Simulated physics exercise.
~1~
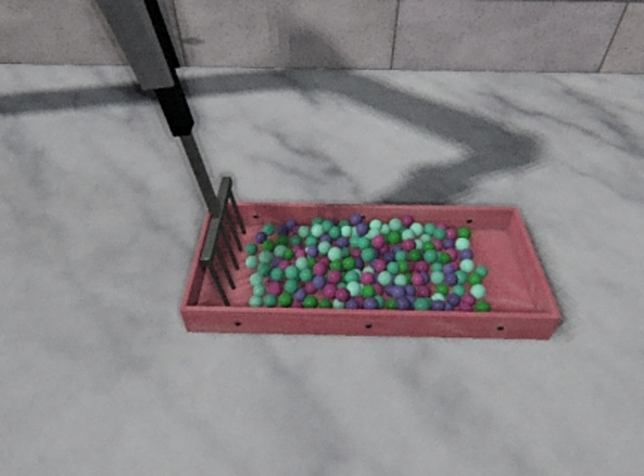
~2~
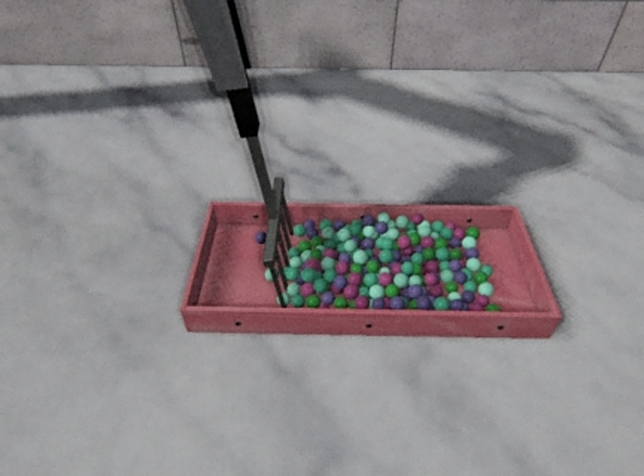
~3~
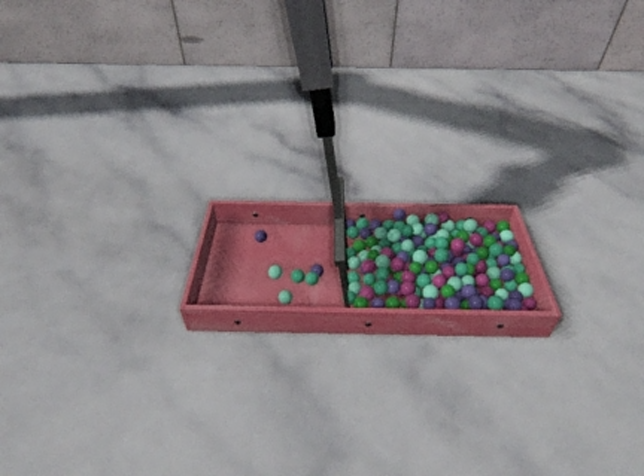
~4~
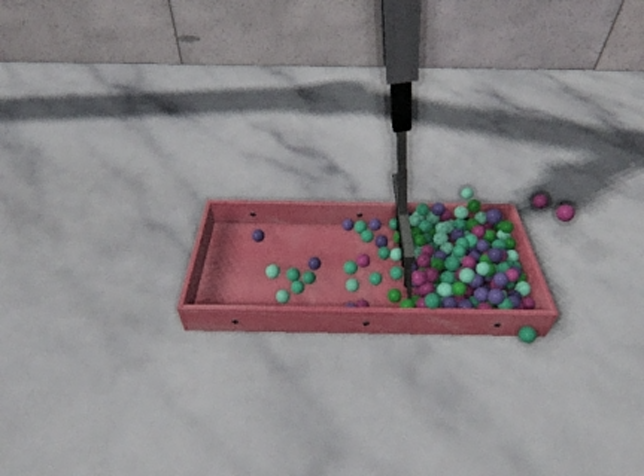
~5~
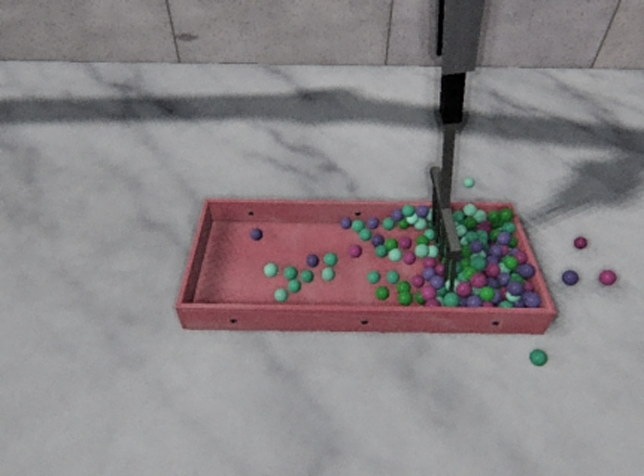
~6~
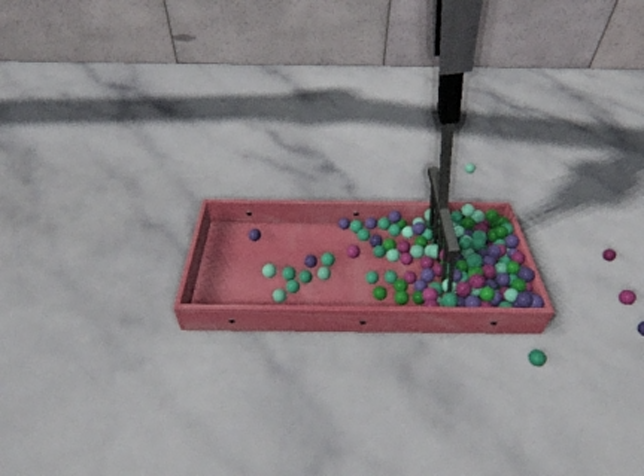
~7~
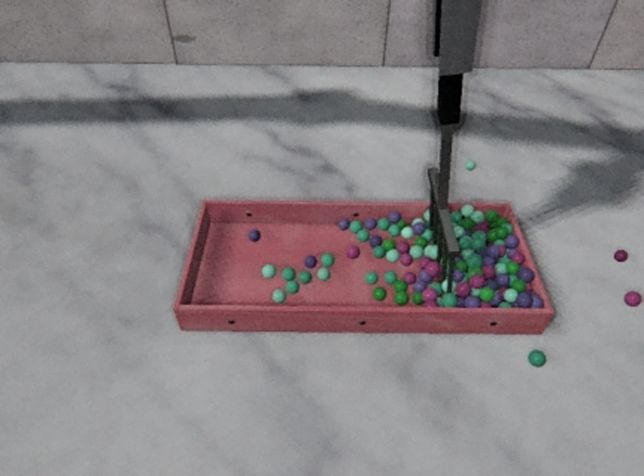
On a marbled tabletop, a robot-held fork pushing colourful balls rightward along a red tray, a few spilling out before it stops.
